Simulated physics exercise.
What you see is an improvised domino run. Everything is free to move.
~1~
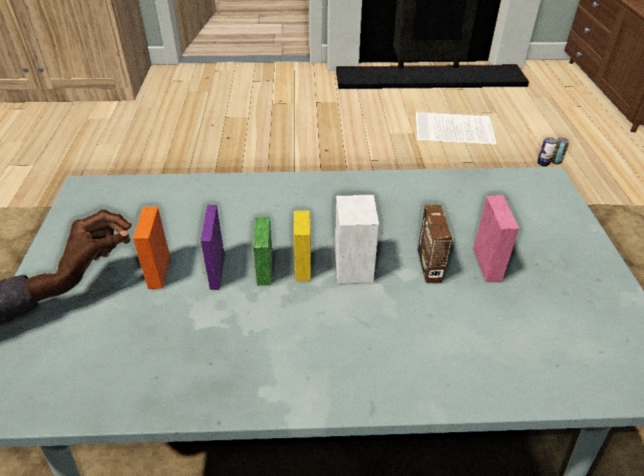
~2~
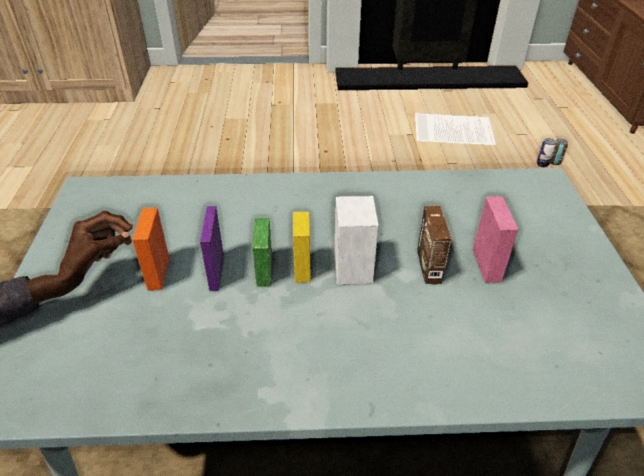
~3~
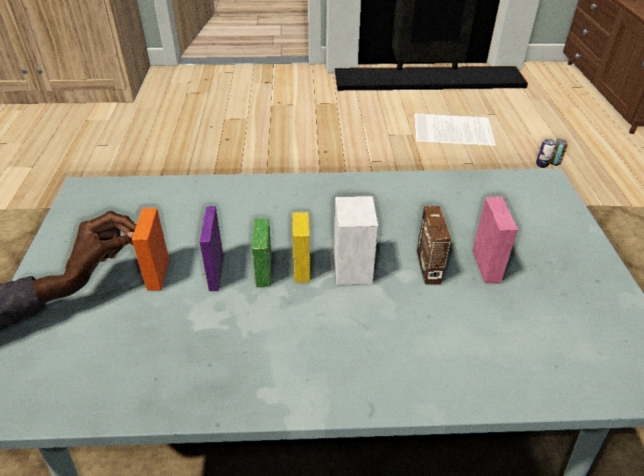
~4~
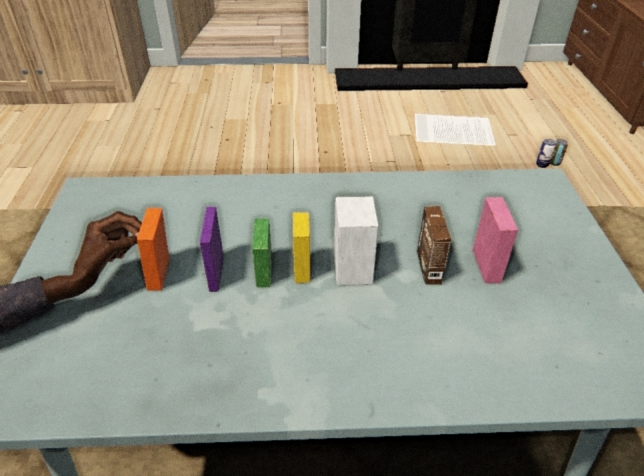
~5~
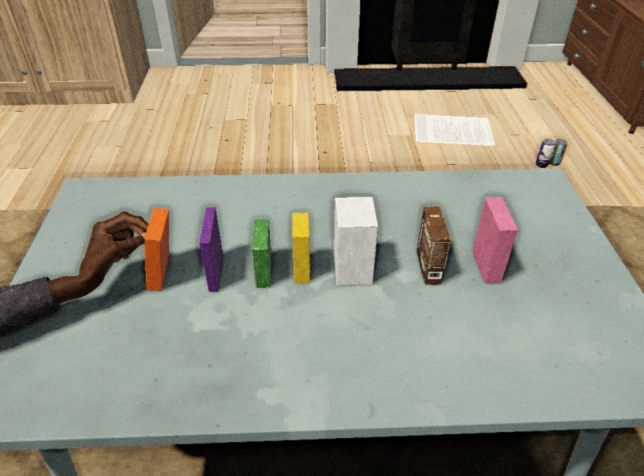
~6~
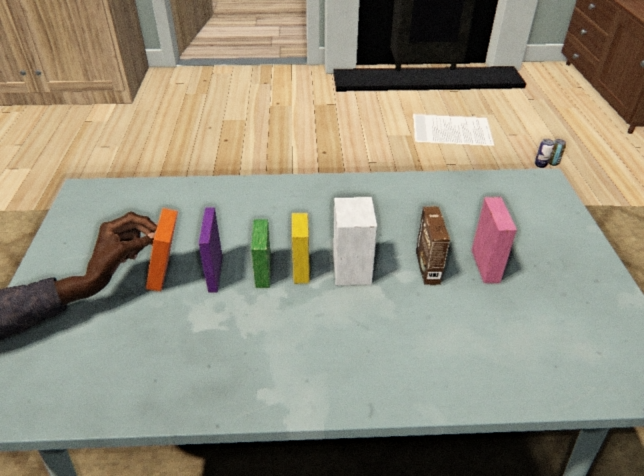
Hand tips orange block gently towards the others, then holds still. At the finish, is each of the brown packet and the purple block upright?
Brown packet: Yes; purple block: No.
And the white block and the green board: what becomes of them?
The white block remains standing; the green board goes down.
Then, 0.20 s on from there, orange block 50° over; purple block turned 8° from how it was put near (216, 250).
Then, 0.40 s on from there, orange block 76° over; purple block turned 45° from how it was put near (244, 254); green board turned 21° from how it was put.
Then, 0.50 s on from there, orange block 78° over; purple block turned 59° from how it was put near (251, 258); green board turned 43° from how it was put; yellow block turned 20° from how it was put.
Then, 1.80 s on from there, orange block 79° over; purple block turned 61° from how it was put near (251, 259); green board turned 53° from how it was put; yellow block turned 23° from how it was put.
In the end, toppled on the table, purple block and green board; left askew, yellow block; the other 2 unmoved. At the end, from the last picture's camera, brown packet near (432, 246), purple block near (252, 259).
